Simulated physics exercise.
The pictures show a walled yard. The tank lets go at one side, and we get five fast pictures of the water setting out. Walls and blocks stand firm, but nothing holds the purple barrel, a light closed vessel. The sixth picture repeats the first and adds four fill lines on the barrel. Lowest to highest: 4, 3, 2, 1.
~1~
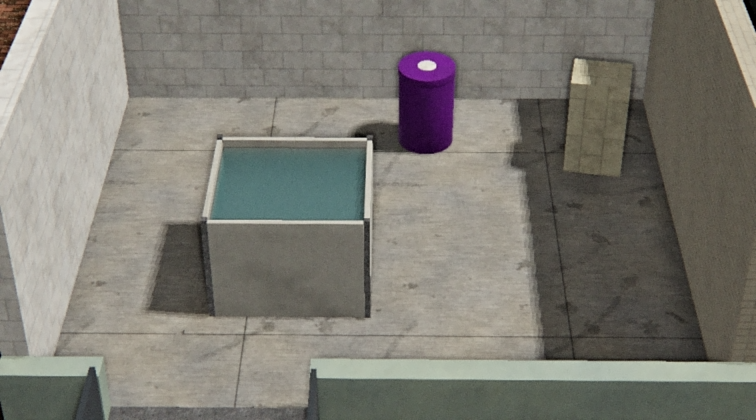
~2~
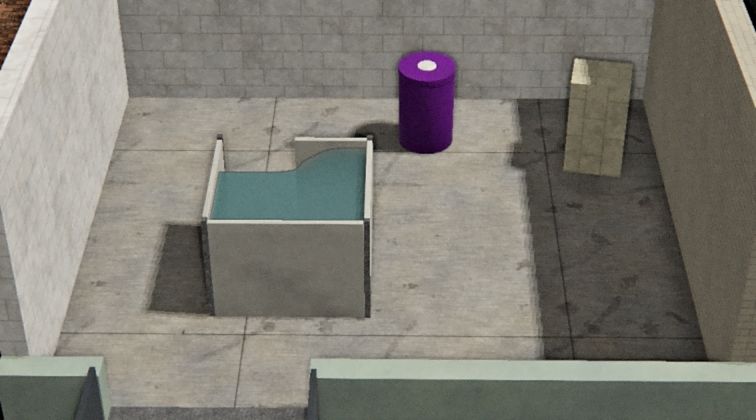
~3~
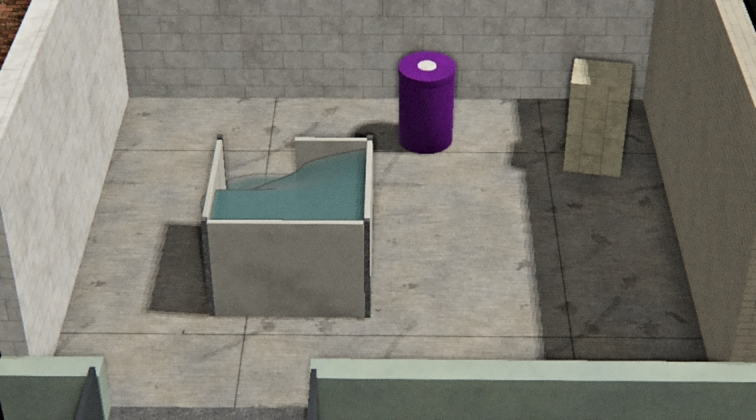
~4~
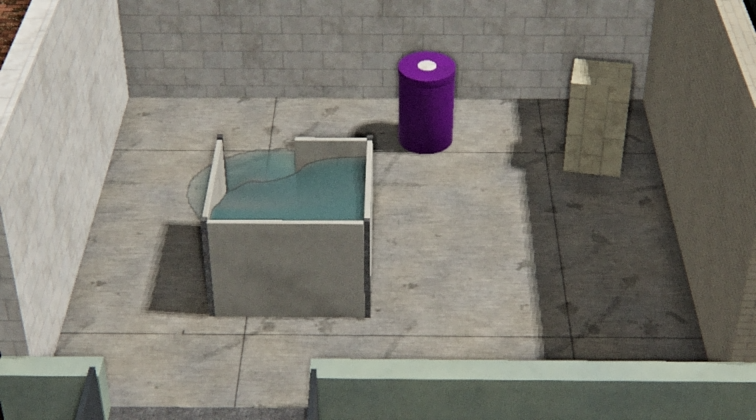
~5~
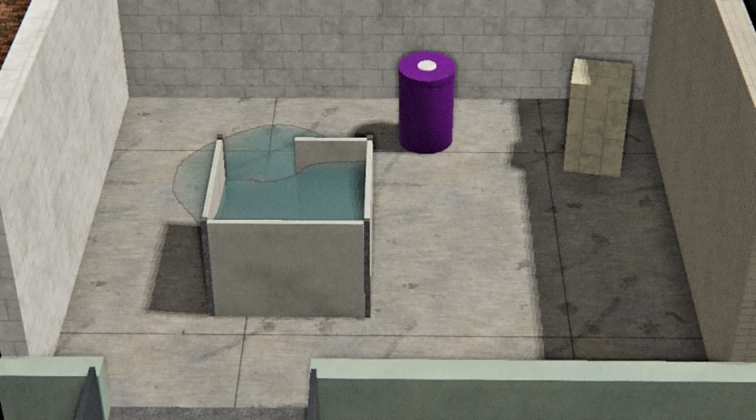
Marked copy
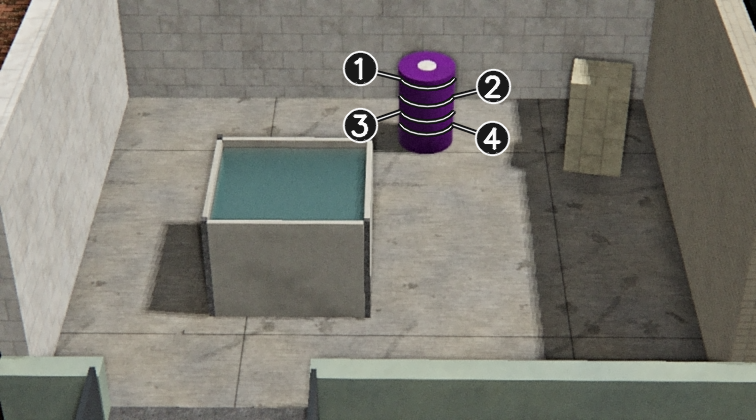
Water drops inside the square tank and spreads from its open back across the ground.
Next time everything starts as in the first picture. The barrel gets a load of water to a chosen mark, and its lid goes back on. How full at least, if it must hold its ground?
4 is the one.
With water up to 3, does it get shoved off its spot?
No, not at all.
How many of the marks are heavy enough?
All of them.
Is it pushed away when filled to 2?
No, that is safe.
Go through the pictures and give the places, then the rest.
Lid of the purple barrel at (427, 66); tank full, its middle at (291, 186); open gate at (207, 362), in the first frame.
Water covers 1 % of the ground, mostly out of sight from here, in the second frame.
Water covers 3 % of the ground, mostly out of sight from here, in the third frame.
Water covers 6 % of the ground, mostly out of sight from here, in the fourth frame.
Lid of the purple barrel at (427, 66); 10 % of the ground under water, its edge towards the barrel at (281, 128), in the fifth frame.
In white, 1 at (427, 88); 2 at (427, 106); 3 at (426, 121); 4 at (426, 134); from the bottom up 4, 3, 2, 1.
With 1, it does not move.
With 2, it does not move.
With 3, it does not move.
With 4, it does not move.
